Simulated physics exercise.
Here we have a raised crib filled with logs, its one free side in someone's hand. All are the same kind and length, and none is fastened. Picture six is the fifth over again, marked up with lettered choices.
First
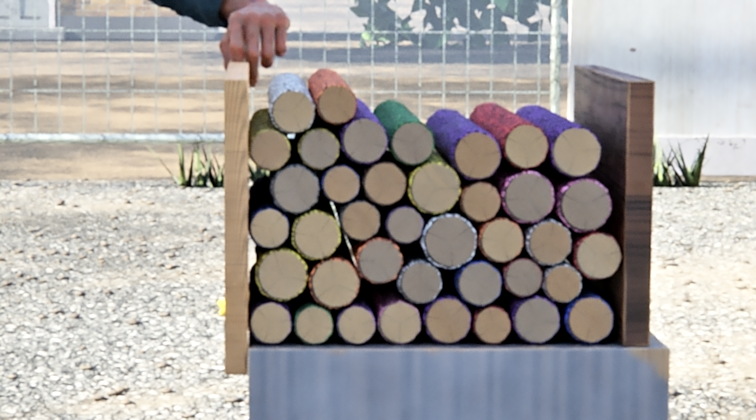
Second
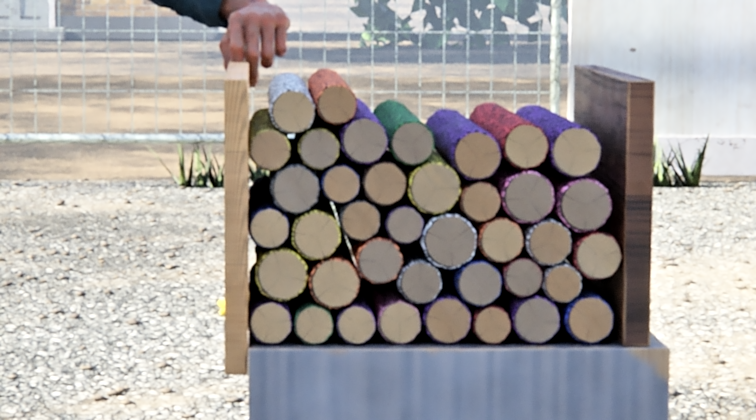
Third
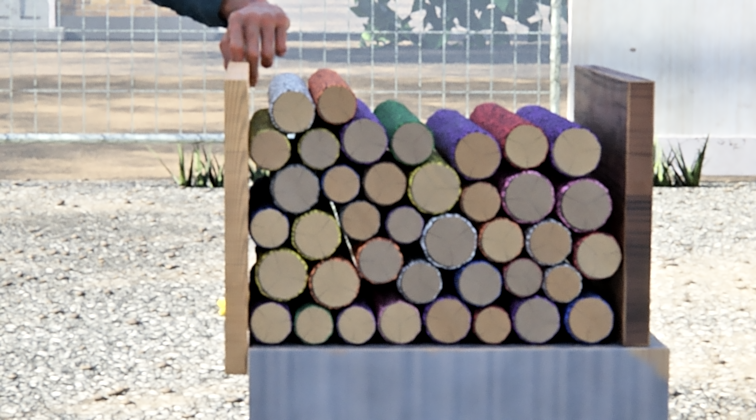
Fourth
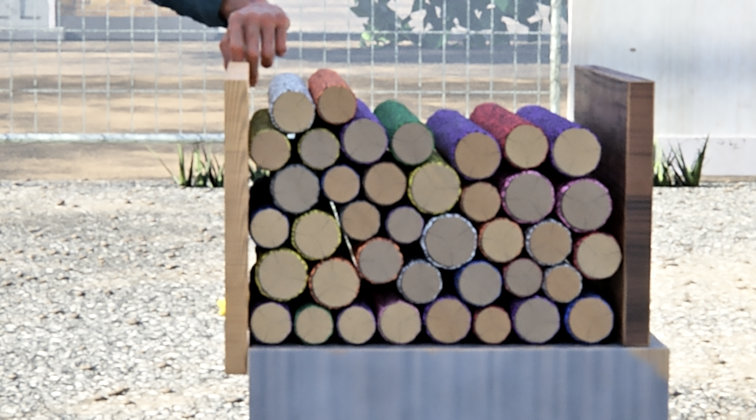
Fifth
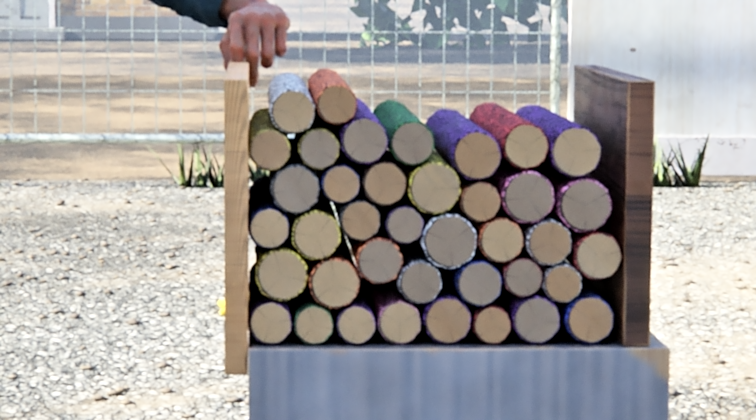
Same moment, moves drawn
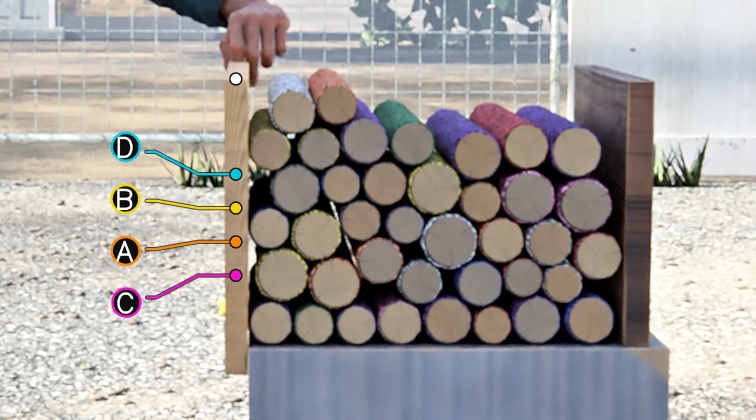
A stack of round logs with pale cut ends and purple, red, green, yellow and white sides fills a crib on a grey block, seen end-on outdoors. A dark board stands at right and a lighter one at left, its top gripped by a hand, with gravel, grass tufts and a wire fence behind. Nothing visibly moves, and the camera stays still.
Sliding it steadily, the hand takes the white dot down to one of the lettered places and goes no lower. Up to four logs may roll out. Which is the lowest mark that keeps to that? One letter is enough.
No lower than A.
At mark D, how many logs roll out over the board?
It comes to none.
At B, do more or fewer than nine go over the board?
Fewer than nine.
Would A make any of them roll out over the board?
At A: Yes.
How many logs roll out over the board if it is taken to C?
At C the number is six.
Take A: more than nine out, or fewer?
Fewer than nine.
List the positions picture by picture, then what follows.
A log (385, 183); a log (269, 150); a log (526, 147), in the first picture.
A log (526, 147); side board (237, 203), in the second picture.
A log (270, 324), in the third picture.
A log (420, 283); a log (316, 235), in the fourth picture.
A log (360, 220); a log (385, 183); a log (269, 150), in the fifth picture.
On the copy, A at (235, 242); B at (235, 208); C at (235, 276); D at (235, 174); the white dot at (235, 79).
On A. First, top of the board (248, 155).
Then, top of the board (248, 238).
Finally, top of the board (248, 241), three out over the board.
By contrast, B none out over the board; C more than four out over the board; D none out over the board.
